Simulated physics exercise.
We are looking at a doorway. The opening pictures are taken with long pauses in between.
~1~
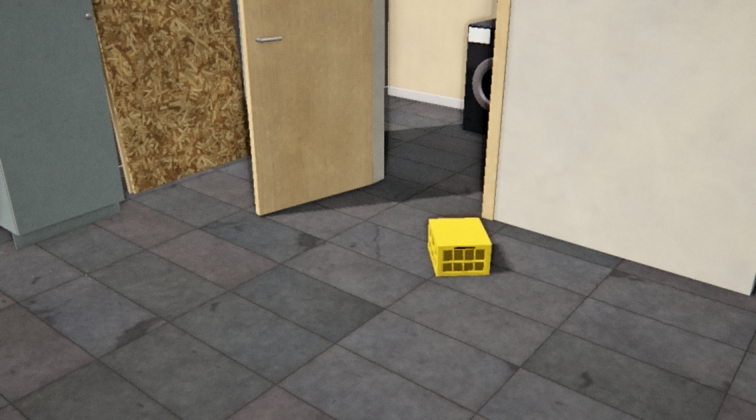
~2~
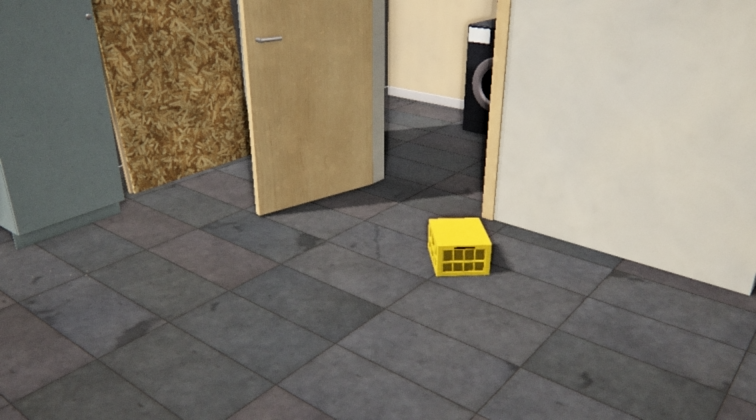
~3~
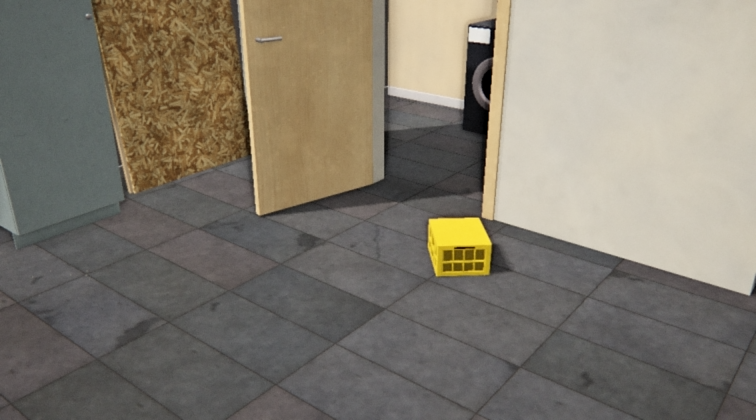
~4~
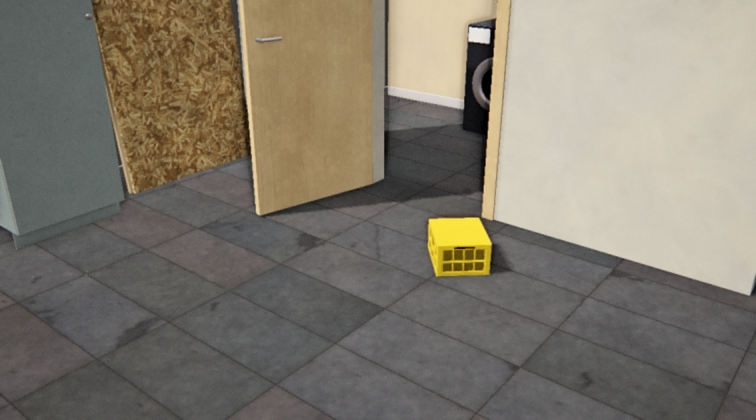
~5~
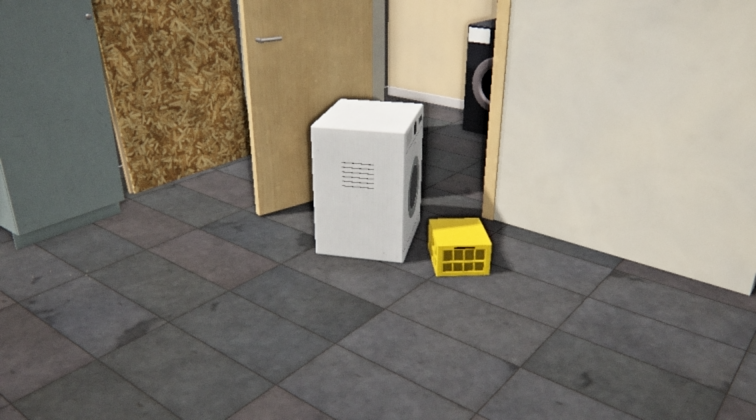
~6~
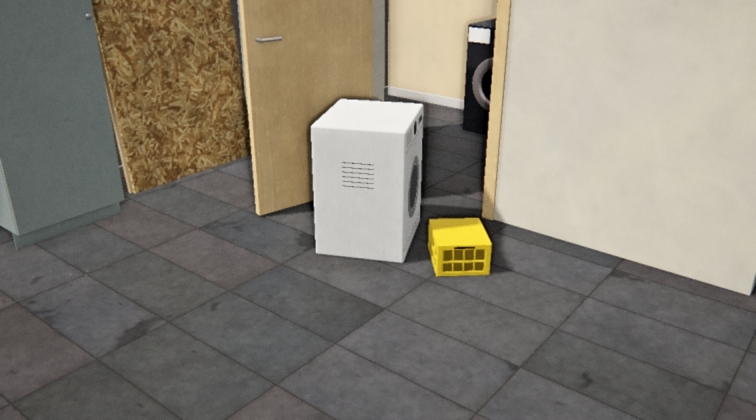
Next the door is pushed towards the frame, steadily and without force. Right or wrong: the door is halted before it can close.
Right, it does not close.
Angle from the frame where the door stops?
Close to 75 degrees, I'd say.
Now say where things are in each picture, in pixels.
The first picture shows door wide open and still; yellow crate (458, 246).
The second picture shows door wide open and still; yellow crate (458, 246).
The third picture shows door wide open and still; yellow crate (458, 246).
The fourth picture shows door wide open and still; yellow crate (458, 246).
The fifth picture shows door wide open and still; yellow crate (458, 246).
The sixth picture shows door wide open and still; white appliance (370, 178); yellow crate (458, 246).
Then, 0.60 s after the last picture, open by 92°.
Then, 0.90 s after the last picture, open by 80°.
At rest, open by 73°; both in place. Seen from the same camera at the end, white appliance near (371, 178).
